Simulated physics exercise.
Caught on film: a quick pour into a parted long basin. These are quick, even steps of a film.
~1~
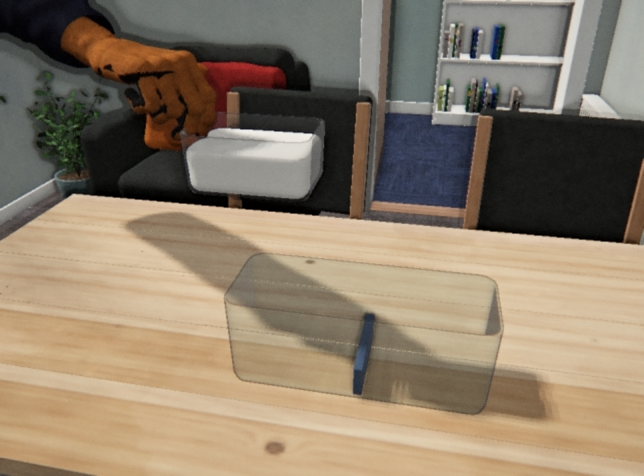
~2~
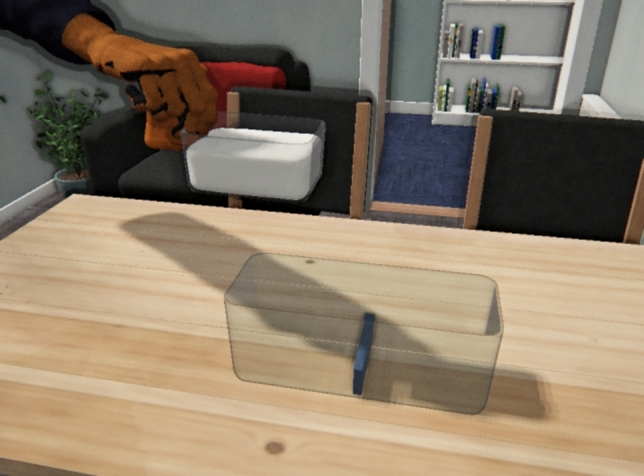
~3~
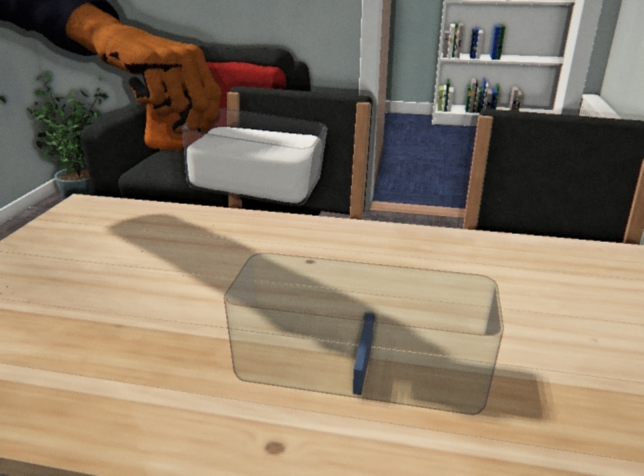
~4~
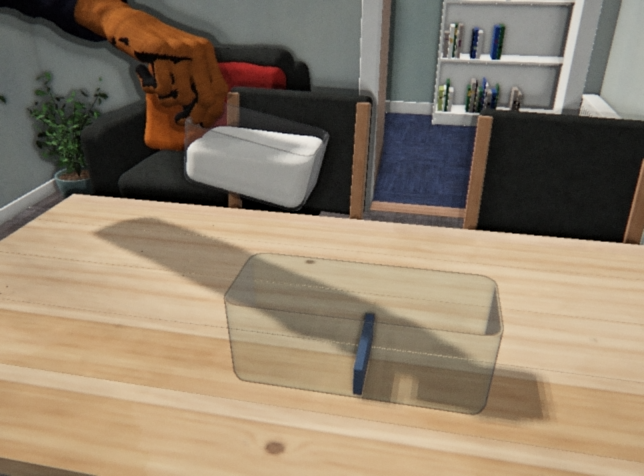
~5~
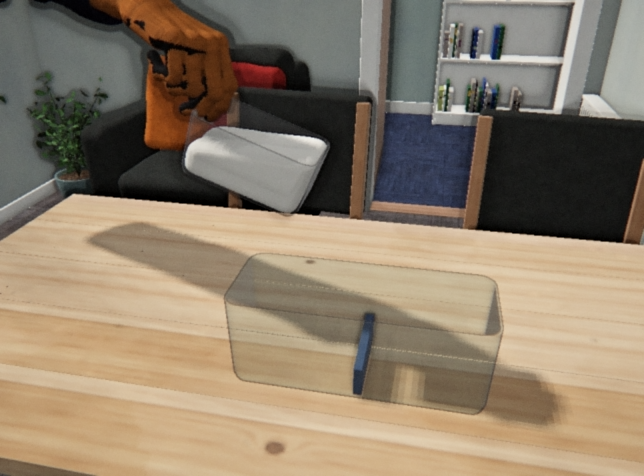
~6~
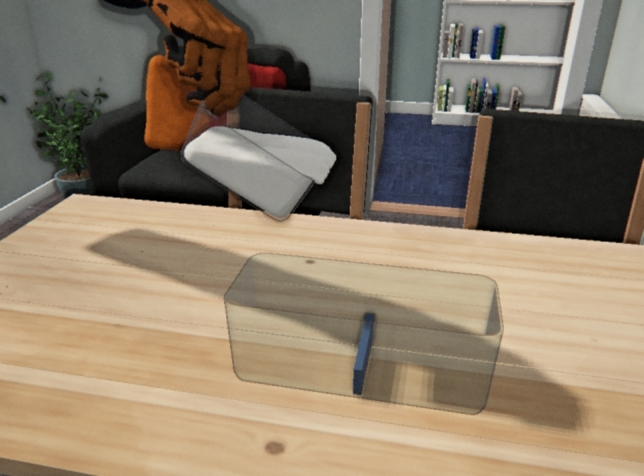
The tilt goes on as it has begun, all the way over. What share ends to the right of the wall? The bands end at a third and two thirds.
It comes to between a third and two thirds.
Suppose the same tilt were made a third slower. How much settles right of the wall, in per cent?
About 60 per cent.
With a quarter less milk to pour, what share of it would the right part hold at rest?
Near 40 %.
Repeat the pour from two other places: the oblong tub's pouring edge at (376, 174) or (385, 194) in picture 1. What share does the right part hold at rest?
First some 80, then 85 per cent.
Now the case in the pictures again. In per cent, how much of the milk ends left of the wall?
Close to 40 per cent.
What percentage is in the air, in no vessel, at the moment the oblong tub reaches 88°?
Roughly 45 in a hundred.
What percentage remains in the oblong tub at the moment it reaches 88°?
About 20 per cent.
A moment on, the oblong tub is tipped on its side and 20 per cent is still to pour, 3 is left of the wall and 34 right of it.
Next, the oblong tub is tipped right over and 3 per cent is still to pour, 30 is left of the wall and 56 right of it.
Then the oblong tub is tipped right over and 0 per cent is still to pour, 39 is left of the wall and 56 right of it.
Later the oblong tub is tipped right over and 0 per cent is still to pour, 38 is left of the wall and 56 right of it.
At rest 38 per cent lies left of the wall, 56 right of it and 5 outside.
